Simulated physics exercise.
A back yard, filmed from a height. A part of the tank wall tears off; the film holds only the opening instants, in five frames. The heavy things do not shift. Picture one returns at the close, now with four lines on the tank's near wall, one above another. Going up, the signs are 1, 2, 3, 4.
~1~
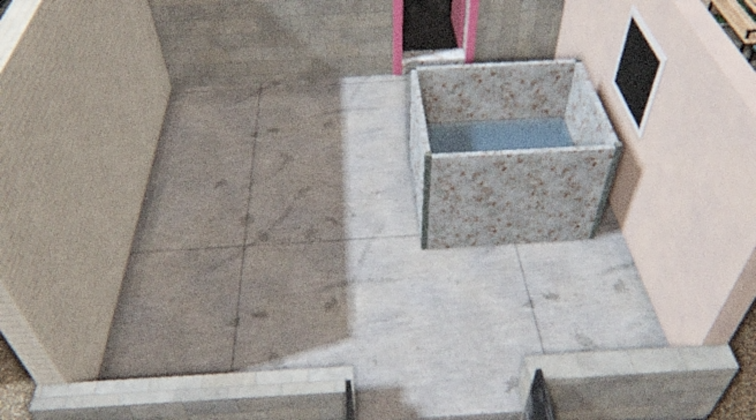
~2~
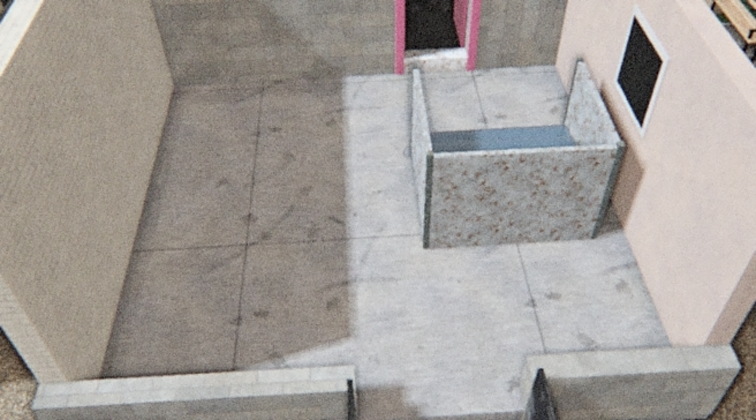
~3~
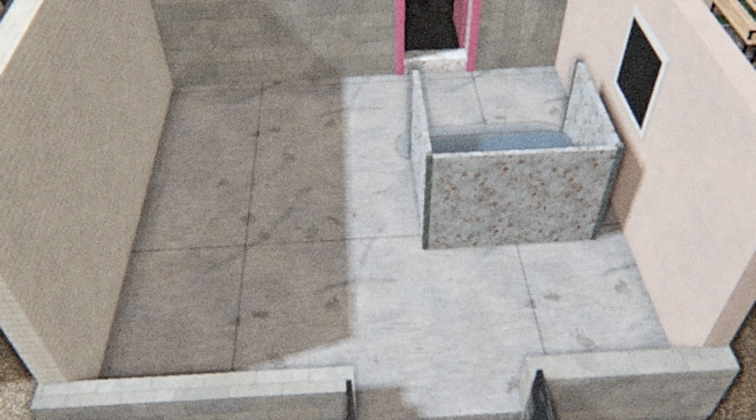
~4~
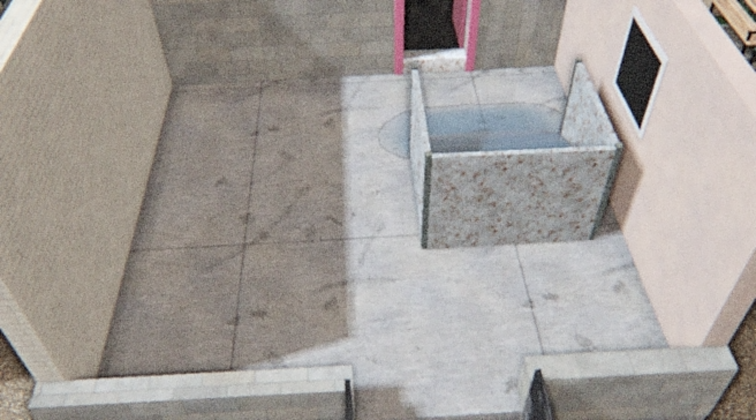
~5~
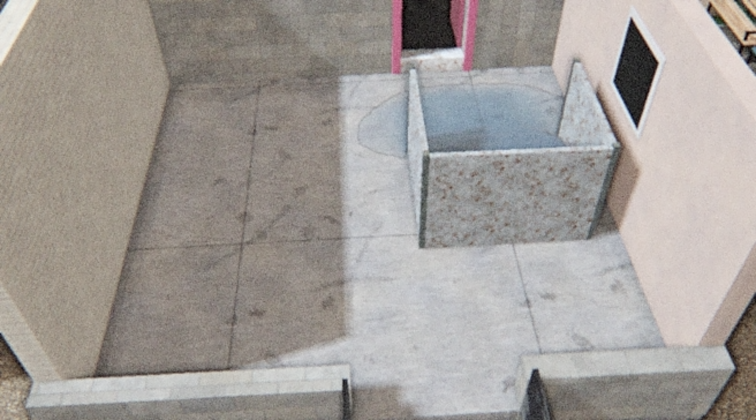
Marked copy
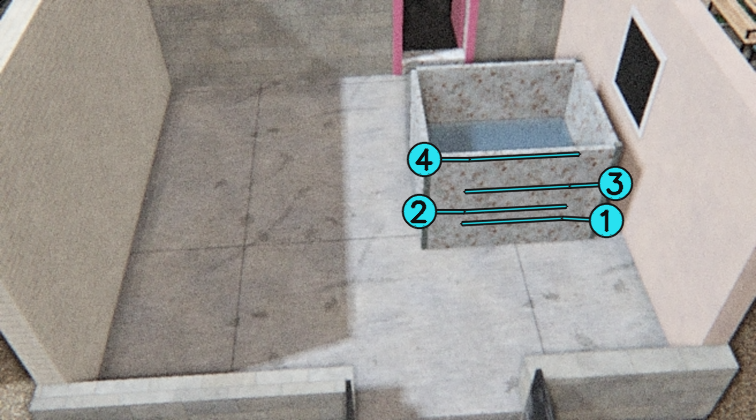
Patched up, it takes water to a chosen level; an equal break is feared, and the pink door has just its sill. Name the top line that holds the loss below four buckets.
Line 1 just does it.
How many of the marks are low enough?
One of the four.
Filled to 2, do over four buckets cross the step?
Yes, that goes wrong.
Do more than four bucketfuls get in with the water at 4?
Yes.
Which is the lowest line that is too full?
That would be 2.
On the marked copy, 1 at (512, 221); 2 at (514, 209); 3 at (518, 188); 4 at (523, 156); from the bottom up 1, 2, 3, 4.
With 1, a splash gets over, under a bucket.
With 2, about 7 bucketfuls get in.
With 3, dozens of bucketfuls pour in.
With 4, dozens of bucketfuls pour in.
